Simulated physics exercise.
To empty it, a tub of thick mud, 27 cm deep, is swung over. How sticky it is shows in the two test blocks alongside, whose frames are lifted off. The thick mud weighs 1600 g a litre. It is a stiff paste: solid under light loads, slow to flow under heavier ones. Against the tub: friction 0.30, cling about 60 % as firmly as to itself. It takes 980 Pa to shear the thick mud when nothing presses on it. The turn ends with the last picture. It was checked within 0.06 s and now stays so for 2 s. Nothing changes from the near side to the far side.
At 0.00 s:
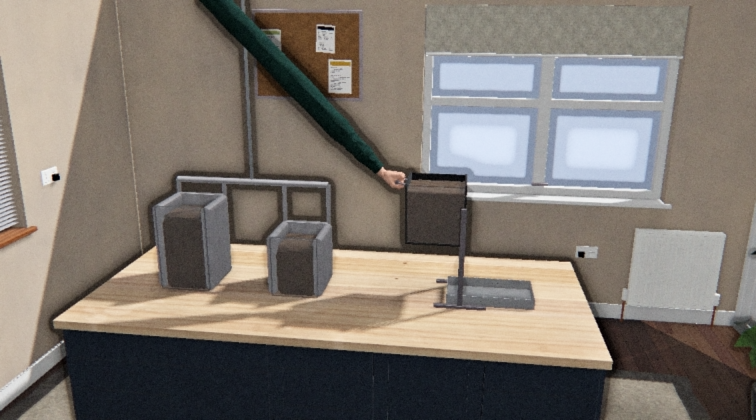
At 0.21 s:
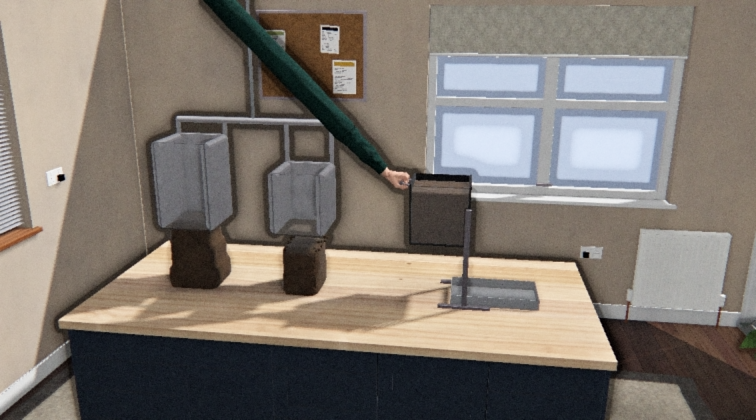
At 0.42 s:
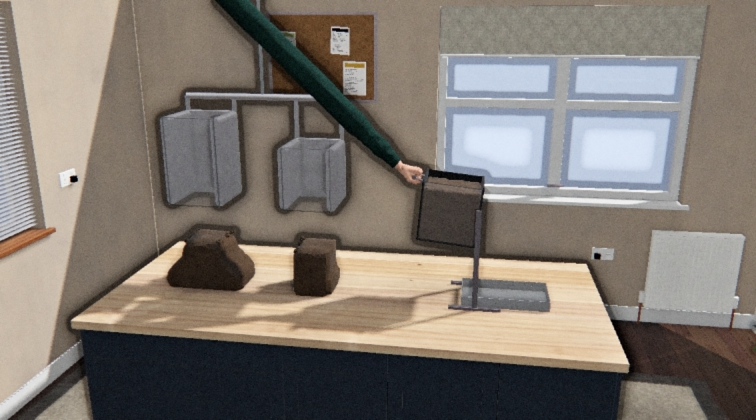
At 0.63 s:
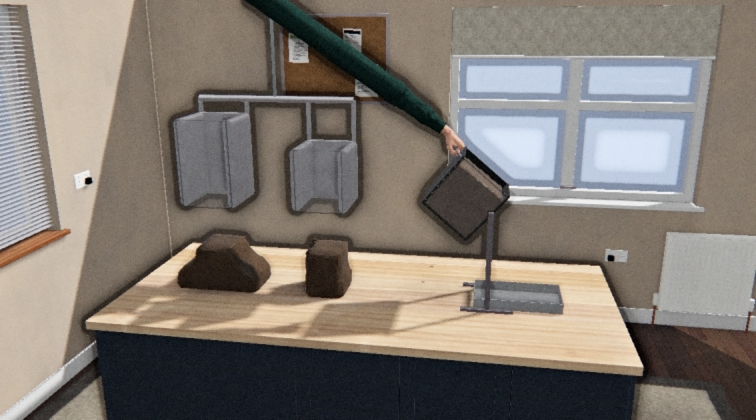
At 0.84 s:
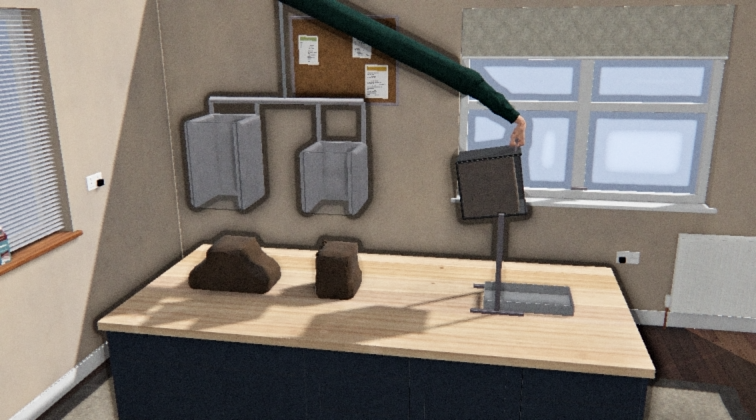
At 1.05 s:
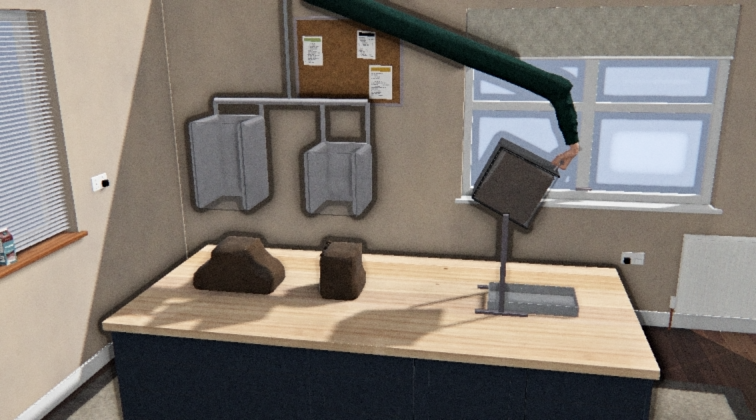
In the video, two grey moulds lift off blocks of dark mud on a wooden counter, and the left block slumps wider; then a green-sleeved arm turns a mud-filled tub clockwise on its stand, past upright onto its side and beyond.
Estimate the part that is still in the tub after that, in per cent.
Expect roughly 0 %.
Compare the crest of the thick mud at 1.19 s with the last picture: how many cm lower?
Some 8 cm.
After 1.19 s, the tub is at 117 degrees and holds 69 %.
After 1.36 s, the tub is at 117 degrees and holds 15 %.
After 1.53 s, the tub is at 117 degrees and holds 0 %.
After 1.70 s, the tub is at 117 degrees and holds 0 %.
After 3.05 s, at the end, the tub is at 117 degrees and holds 0 %.
